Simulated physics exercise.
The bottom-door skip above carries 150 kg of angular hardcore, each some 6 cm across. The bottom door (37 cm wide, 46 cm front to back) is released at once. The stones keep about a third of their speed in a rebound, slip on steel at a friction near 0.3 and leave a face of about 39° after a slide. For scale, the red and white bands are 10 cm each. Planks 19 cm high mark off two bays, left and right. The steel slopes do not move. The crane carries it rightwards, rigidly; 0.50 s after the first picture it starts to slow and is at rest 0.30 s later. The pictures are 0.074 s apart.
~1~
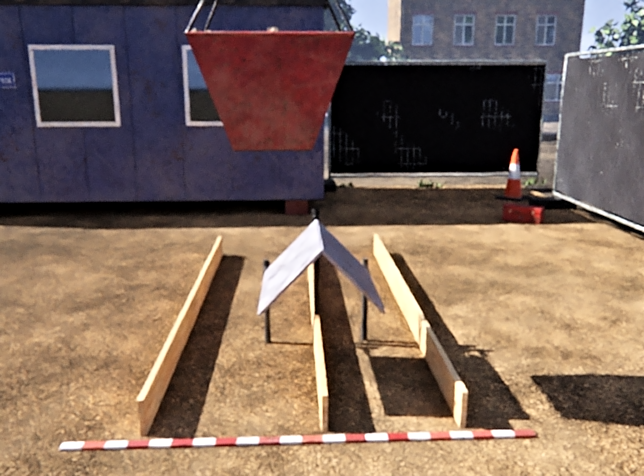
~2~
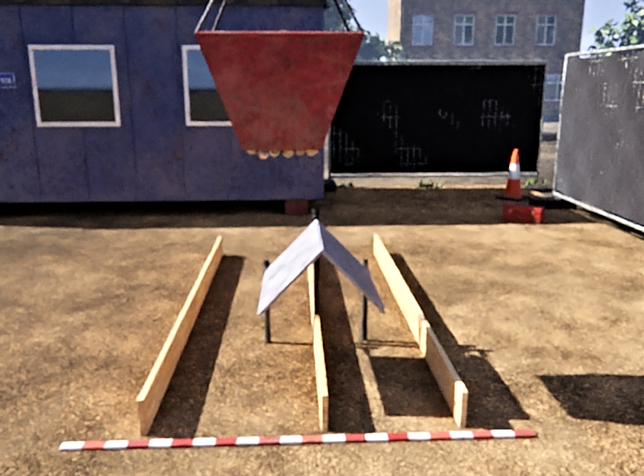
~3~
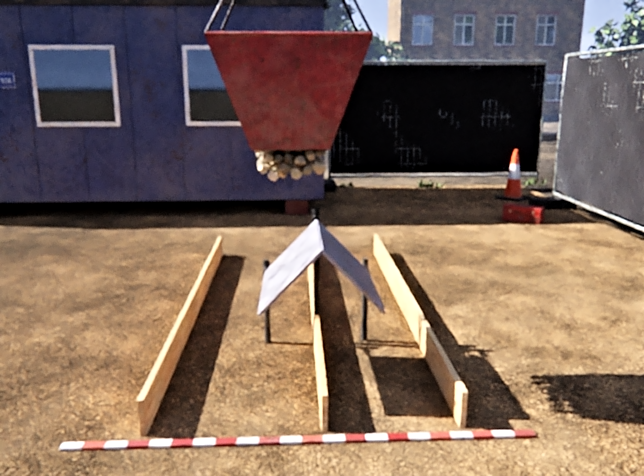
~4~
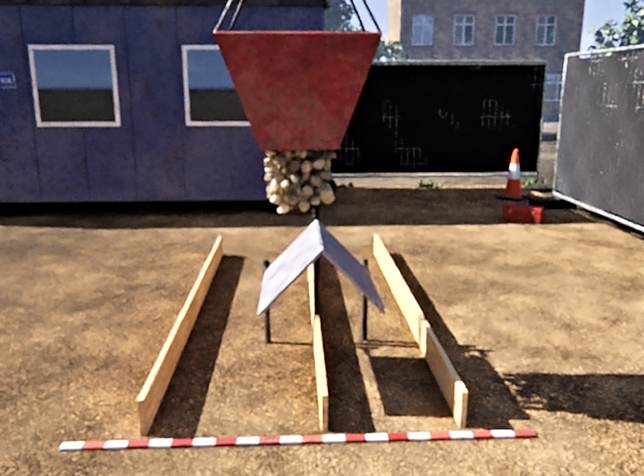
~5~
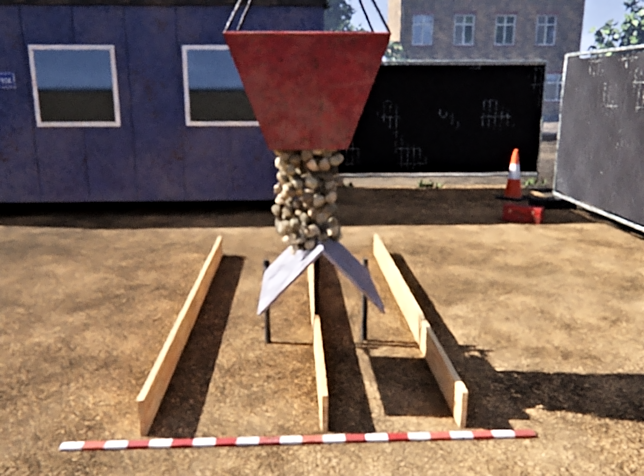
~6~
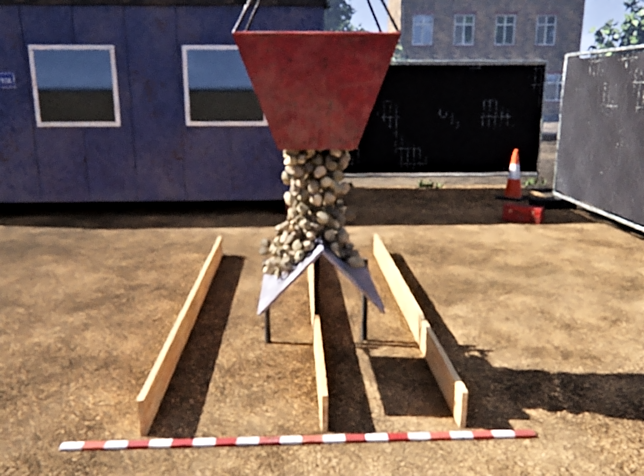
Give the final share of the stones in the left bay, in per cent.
Some 26 per cent of it.
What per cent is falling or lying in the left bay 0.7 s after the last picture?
About 25 per cent by then.
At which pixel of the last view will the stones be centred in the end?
Their middle is at about (404, 368).
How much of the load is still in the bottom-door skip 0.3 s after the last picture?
About 0 per cent.
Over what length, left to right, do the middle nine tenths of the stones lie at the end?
About 200 cm.
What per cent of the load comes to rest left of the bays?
About 0 per cent.
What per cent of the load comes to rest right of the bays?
Some 20 per cent of the load.
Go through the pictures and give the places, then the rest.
In the first picture, the outlet is at (273, 139); nothing has dropped yet.
In the second picture, the outlet is at (282, 139); 6 % is out.
In the third picture, outlet at (291, 139), the stream shows down to (284, 171); 87 % still inside.
In the fourth picture, outlet at (300, 139), the stream shows down to (295, 202); 76 % still inside.
In the fifth picture, outlet at (309, 139), the stream shows down to (298, 241); 64 % still inside.
In the sixth picture, outlet at (317, 139), the stream shows down to (288, 265); 50 % still inside.
Then, 0.3 s after the last picture, 0 % in the bottom-door skip, 34 % on the steel, 21 % falling or lying in the left bay, 44 % falling or lying in the right bay; the stones farthest right are at (434, 330).
Then, 0.7 s after the last picture, 0 % in the bottom-door skip, 26 % falling or lying in the left bay, 55 % falling or lying in the right bay, 19 % falling or lying right of the bays; the stones farthest right are at (542, 364).
Then, 1.3 s after the last picture, 0 % in the bottom-door skip, 26 % falling or lying in the left bay, 55 % falling or lying in the right bay, 19 % falling or lying right of the bays; the stones farthest right are at (631, 377).
Then, 2.2 s after the last picture, 0 % in the bottom-door skip, 26 % falling or lying in the left bay, 55 % falling or lying in the right bay, 19 % falling or lying right of the bays; the stones farthest right are at (632, 377).
Then, 4.1 s after the last picture, 0 % in the bottom-door skip, 26 % in the left bay, 55 % in the right bay, 19 % right of the bays; the stones farthest right are at (632, 377).
